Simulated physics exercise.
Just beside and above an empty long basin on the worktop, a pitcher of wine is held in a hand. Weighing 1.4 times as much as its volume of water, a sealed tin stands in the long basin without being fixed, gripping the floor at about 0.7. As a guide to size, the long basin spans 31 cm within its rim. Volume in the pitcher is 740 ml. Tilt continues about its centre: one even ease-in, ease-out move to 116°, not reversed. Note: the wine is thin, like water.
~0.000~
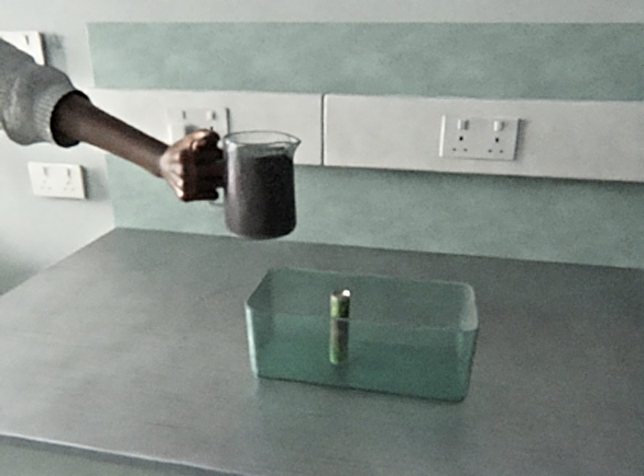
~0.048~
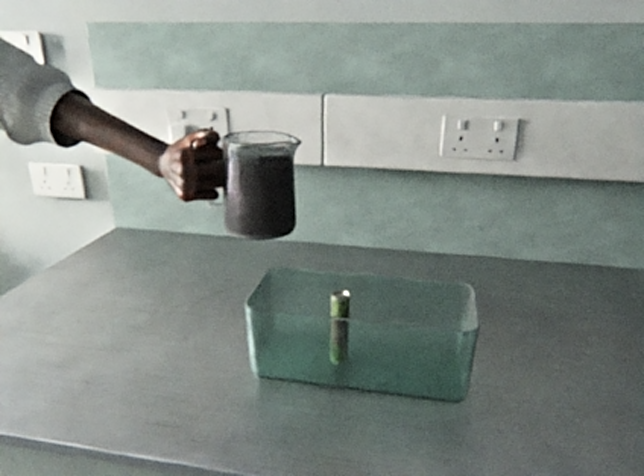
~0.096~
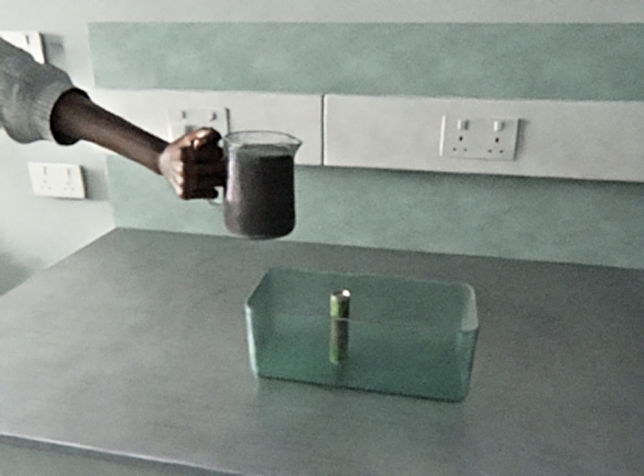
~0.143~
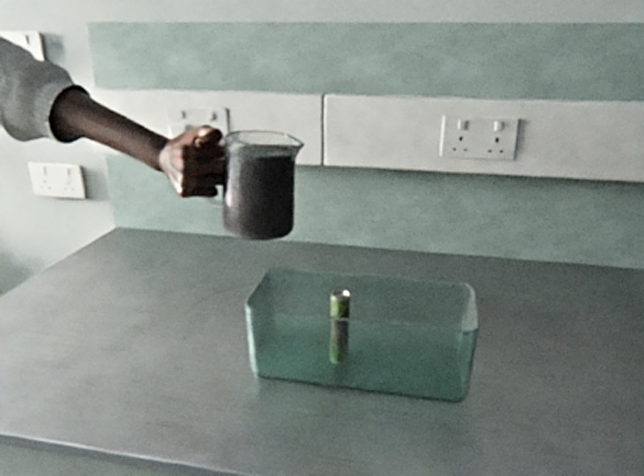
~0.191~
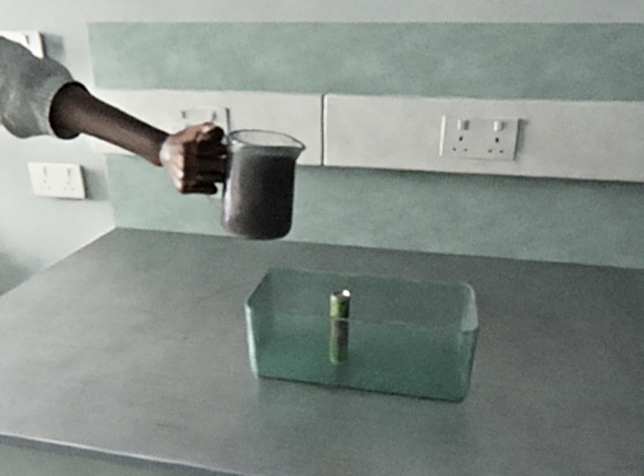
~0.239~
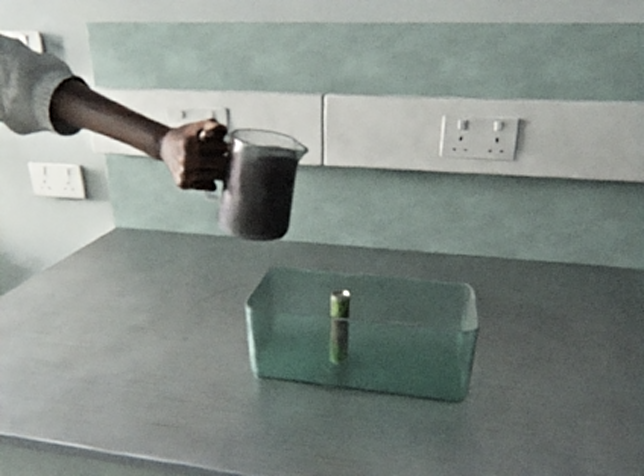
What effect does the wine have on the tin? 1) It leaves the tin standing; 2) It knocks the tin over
It knocks the tin over (2).
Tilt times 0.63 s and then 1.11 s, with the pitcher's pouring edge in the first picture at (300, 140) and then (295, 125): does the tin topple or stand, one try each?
In the first try it comes down; in the second it comes down.
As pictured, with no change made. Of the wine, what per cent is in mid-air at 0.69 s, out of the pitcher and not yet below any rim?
Near 12 per cent at that moment.
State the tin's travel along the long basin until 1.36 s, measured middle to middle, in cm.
Close to 2 cm.
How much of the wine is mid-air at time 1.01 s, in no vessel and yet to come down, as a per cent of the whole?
Some 24 % is up in the air.
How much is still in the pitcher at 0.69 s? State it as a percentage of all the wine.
Fraction remaining: Approx. 86 per cent.
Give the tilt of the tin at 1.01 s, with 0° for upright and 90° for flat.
Lean: Around 0° from upright.
By 0.69 s the tilt is 68° and 85 per cent is still to pour; the tin stands where it began.
By 1.01 s the tilt is 107° and 29 per cent is still to pour; the tin stands where it began.
By 1.36 s the tilt is 116° and 1 per cent is still to pour; the tin leans 17°.
By 1.73 s the tilt is 116° and 0 per cent is still to pour; the tin lies on its side.
At rest the tin lies on its side.
